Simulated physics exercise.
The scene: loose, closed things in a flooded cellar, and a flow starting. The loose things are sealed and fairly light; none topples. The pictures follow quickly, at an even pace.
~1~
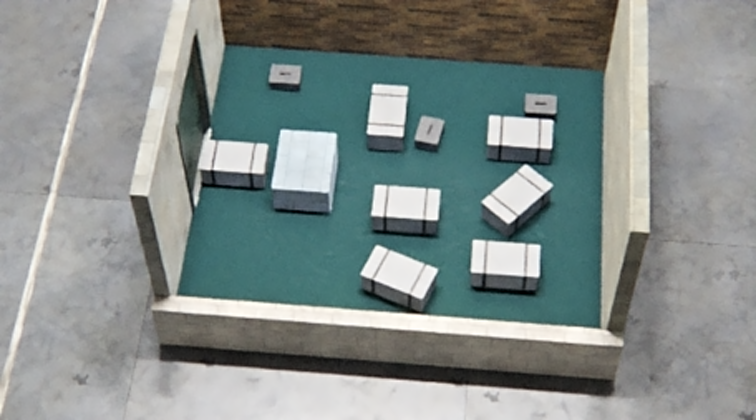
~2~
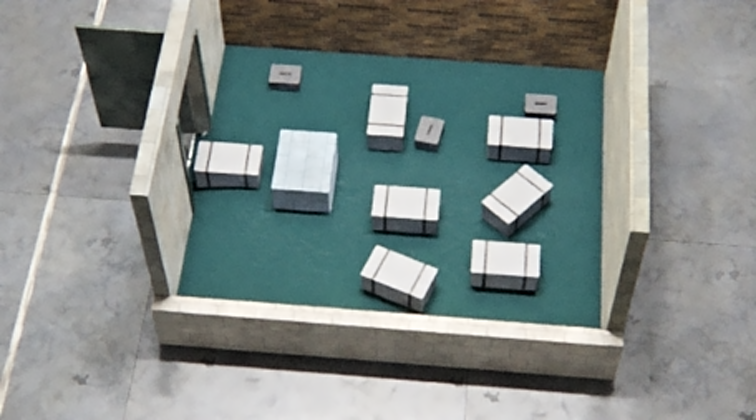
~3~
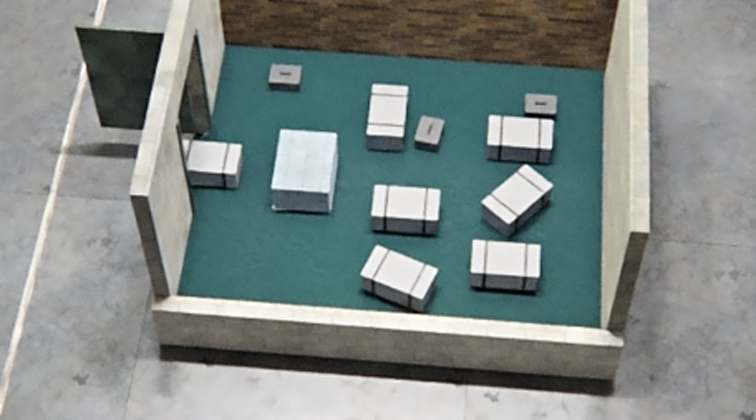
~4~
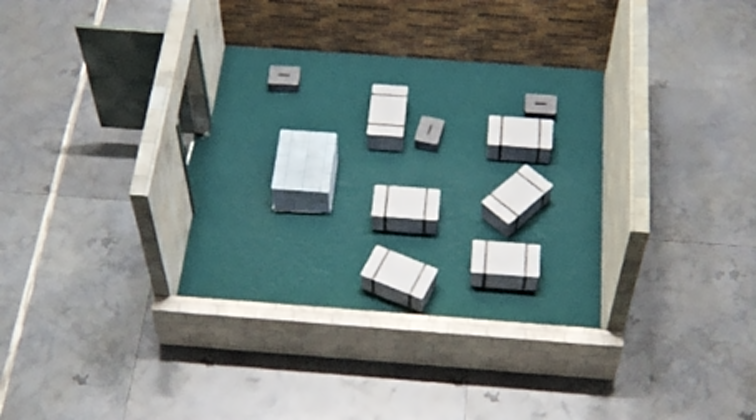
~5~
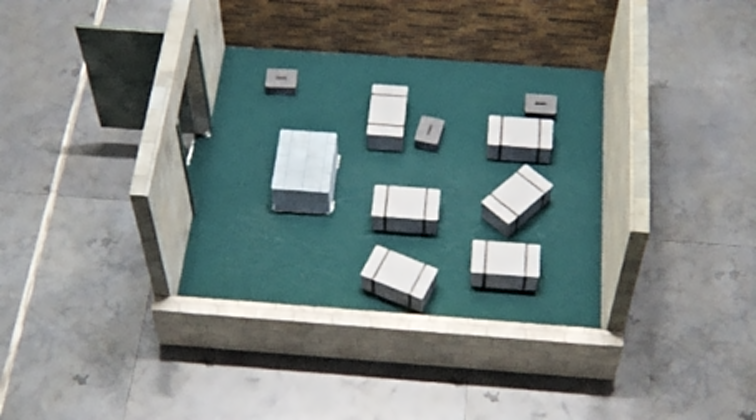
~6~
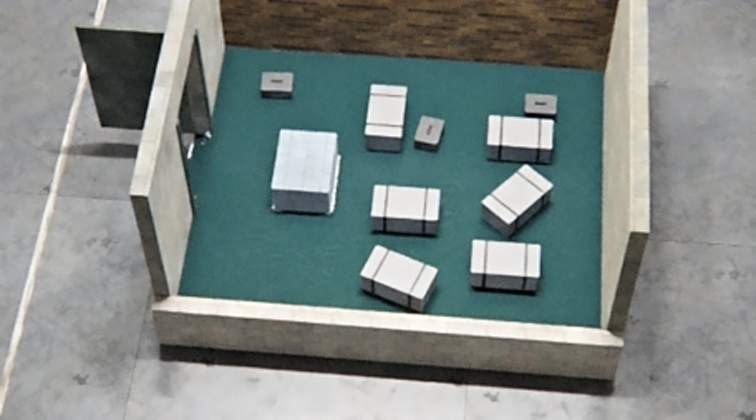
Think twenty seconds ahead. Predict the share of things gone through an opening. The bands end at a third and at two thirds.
Share: From one to two thirds.
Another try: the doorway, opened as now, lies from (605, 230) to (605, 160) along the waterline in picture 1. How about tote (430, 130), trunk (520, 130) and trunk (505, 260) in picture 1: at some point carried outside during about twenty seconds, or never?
In turn: Washed out, out, gone.
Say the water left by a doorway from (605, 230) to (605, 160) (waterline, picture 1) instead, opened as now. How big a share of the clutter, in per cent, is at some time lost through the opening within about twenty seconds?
Close to 60 %.
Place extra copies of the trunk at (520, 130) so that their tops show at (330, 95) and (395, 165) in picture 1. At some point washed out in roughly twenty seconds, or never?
One after the other: Carried outside, kept in.
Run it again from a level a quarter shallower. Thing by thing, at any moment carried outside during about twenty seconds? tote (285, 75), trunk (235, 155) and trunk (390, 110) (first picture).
In that order: Gone, carried outside, through.
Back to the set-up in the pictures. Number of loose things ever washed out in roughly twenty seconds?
It comes to 4.
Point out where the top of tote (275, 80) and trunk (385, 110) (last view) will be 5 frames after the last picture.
Around (246, 92) and (357, 104).
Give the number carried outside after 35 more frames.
The number is 4.
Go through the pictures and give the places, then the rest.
In the first picture, a tote at (285, 74) floats; a trunk at (388, 110) floats; 0 of 10 have shifted.
In the second picture, a tote at (285, 74) floats; a trunk at (388, 110) floats; 1 of 10 have shifted.
In the third picture, a tote at (285, 74) floats; a trunk at (388, 110), afloat; 1 of 10 have shifted.
In the fourth picture, a tote at (284, 75), afloat; a trunk at (388, 110) floats; 1 of 10 have shifted.
In the fifth picture, a tote at (281, 78) floats, close to its start; a trunk at (388, 110), afloat; 2 of 10 have shifted.
In the sixth picture, a tote at (277, 82), afloat, close to its start; a trunk at (386, 110), afloat; 2 of 10 have shifted.
A moment on, 1 of 10 are out; 9 afloat.
Next, 2 of 10 are out; 8 afloat.
Later, 4 of 10 are out; 6 afloat.
In the end, 4 of 10 are out; 5 afloat.
